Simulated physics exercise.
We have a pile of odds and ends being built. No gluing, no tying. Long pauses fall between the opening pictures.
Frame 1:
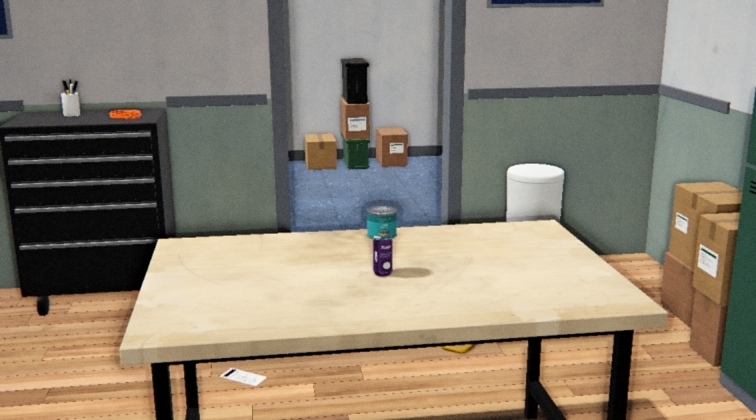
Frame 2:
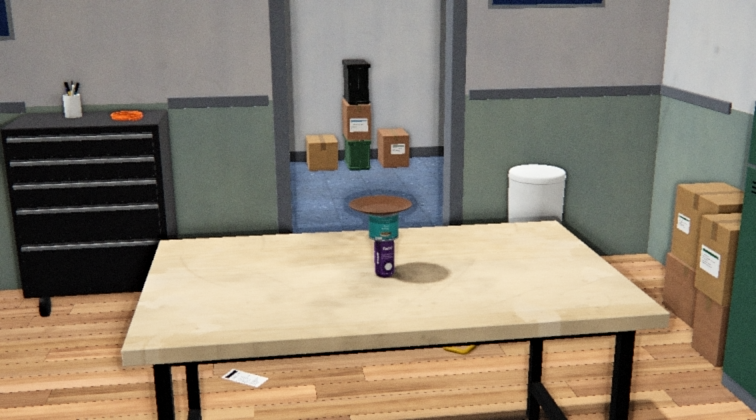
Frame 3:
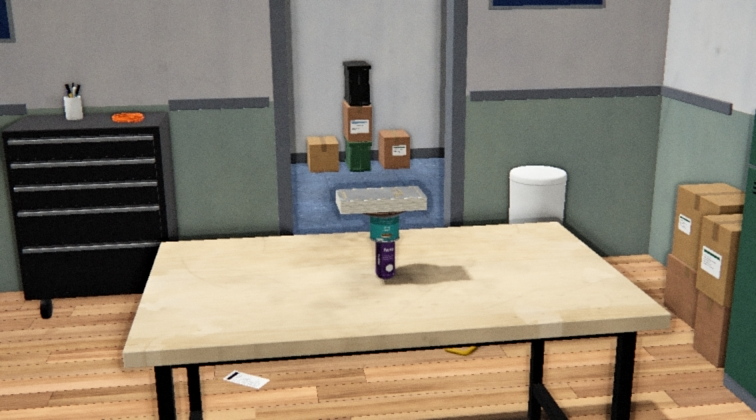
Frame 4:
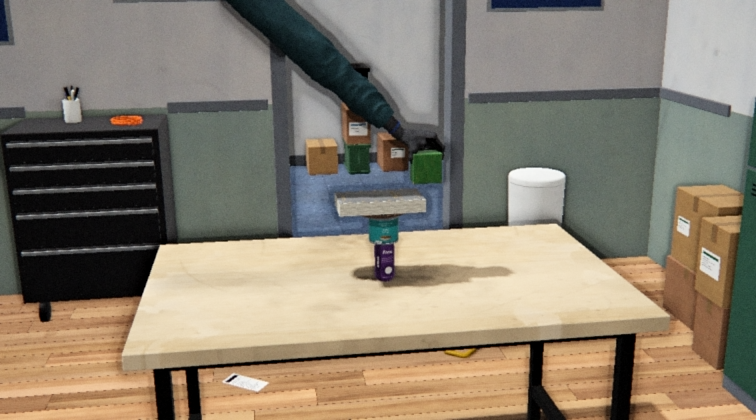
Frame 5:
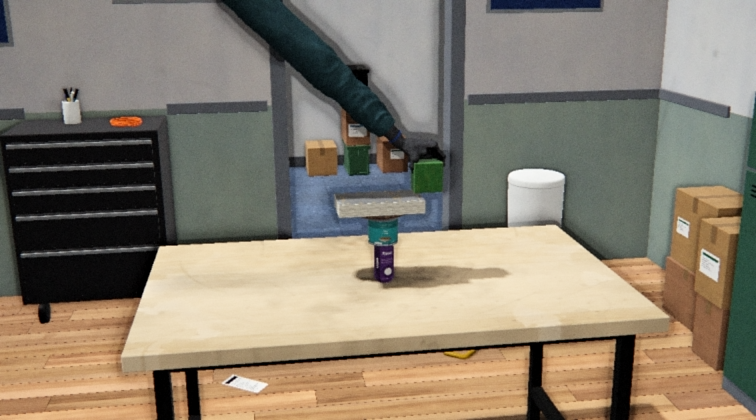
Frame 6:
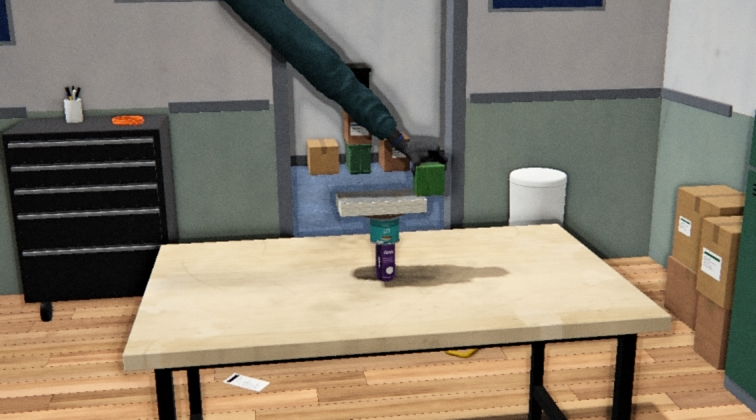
An arm lowers a green block onto a grey book atop a turquoise tin.
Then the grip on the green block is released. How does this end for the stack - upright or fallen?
The pile does not stay together.
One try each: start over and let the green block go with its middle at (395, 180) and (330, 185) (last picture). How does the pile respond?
First case - pile steady; second case - pile falls.
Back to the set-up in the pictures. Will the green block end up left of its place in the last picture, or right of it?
That would be the viewer's right.
Then, 0.30 s later than the last frame, green block now fallen.
Then, 0.40 s later than the last frame, things are still on the move.
Then, 0.50 s later than the last frame, as before.
When it is over, fallen, green block; the other 4 as before. End places, in pixels of the last picture, green block near (489, 258). The pile loses its balance.
